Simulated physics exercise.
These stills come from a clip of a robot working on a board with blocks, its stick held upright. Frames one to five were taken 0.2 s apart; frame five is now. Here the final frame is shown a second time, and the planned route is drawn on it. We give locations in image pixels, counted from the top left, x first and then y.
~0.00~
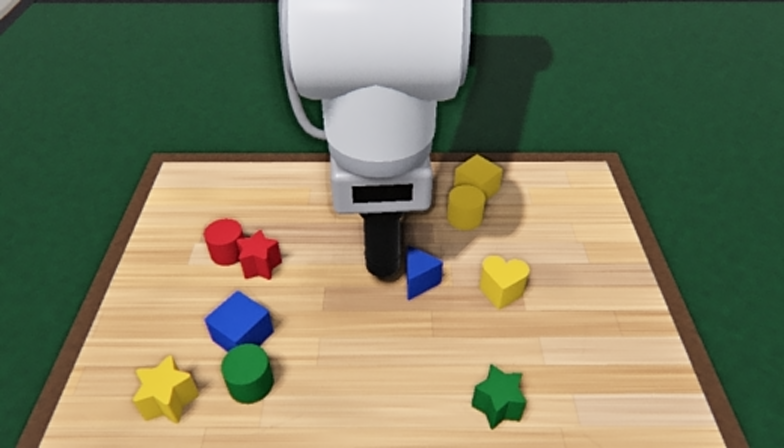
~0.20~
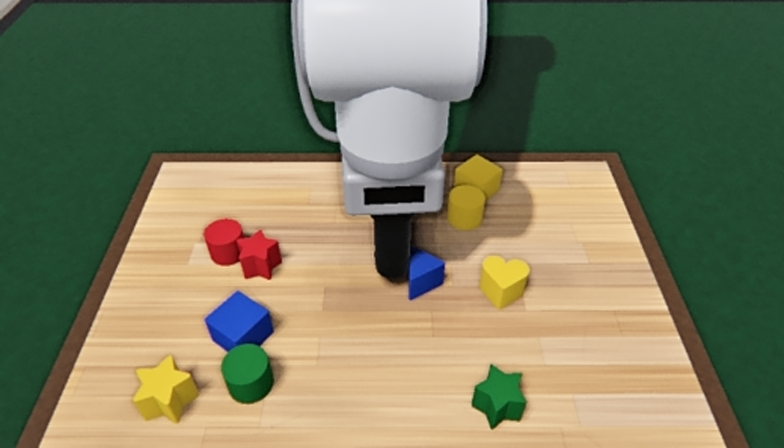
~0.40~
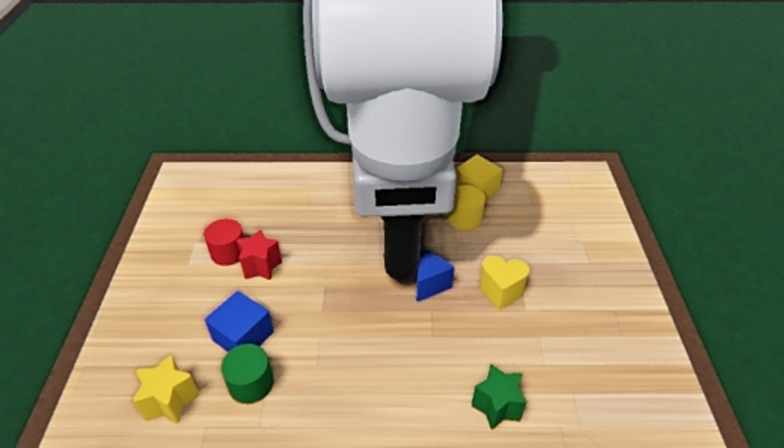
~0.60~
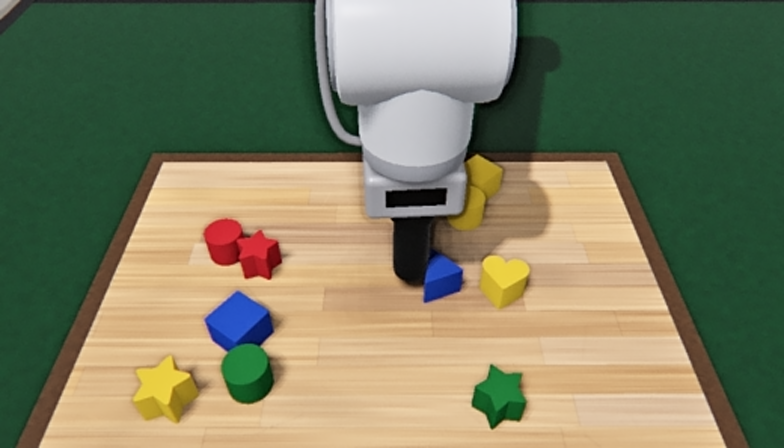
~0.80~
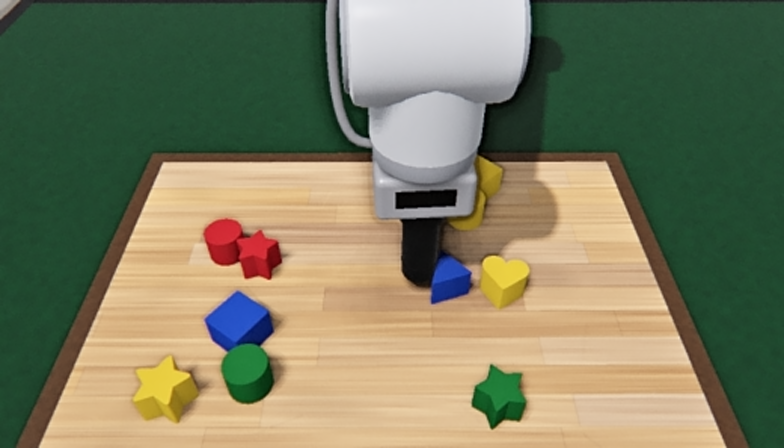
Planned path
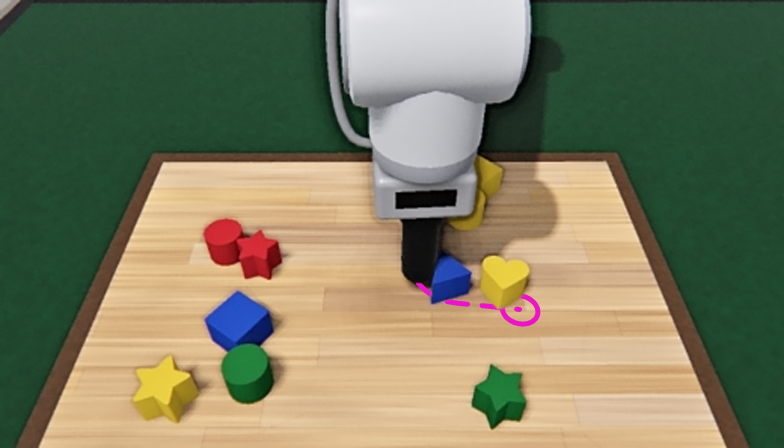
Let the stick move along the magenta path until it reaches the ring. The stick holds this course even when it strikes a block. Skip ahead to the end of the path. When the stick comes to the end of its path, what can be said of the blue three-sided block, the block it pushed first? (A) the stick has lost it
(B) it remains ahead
B - it remains ahead.
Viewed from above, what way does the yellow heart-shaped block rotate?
Its rotation is counterclockwise.
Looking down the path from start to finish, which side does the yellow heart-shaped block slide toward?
The shift is leftward.
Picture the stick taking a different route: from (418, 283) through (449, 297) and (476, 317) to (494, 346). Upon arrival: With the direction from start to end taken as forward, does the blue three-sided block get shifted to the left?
Yes, it checks out.
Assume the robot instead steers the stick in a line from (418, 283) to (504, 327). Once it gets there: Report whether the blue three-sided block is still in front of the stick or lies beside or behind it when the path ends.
Looking at the end of the path, the blue three-sided block is still being driven ahead.
The drawn path runs from (418, 283) over (446, 301) and (483, 306) to (520, 309).
The first path, step by step. One third of the way, stick (448, 289); blue three-sided block (480, 283), turned 15° anticlockwise; yellow heart-shaped block (513, 271), turned 15° anticlockwise.
Two thirds of the way, stick (485, 294); blue three-sided block (519, 288), turned 15° anticlockwise; yellow heart-shaped block (529, 267), turned 30° anticlockwise.
At the end, stick (523, 297); blue three-sided block (559, 287), turned 35° anticlockwise; yellow heart-shaped block (541, 261), turned 50° anticlockwise.
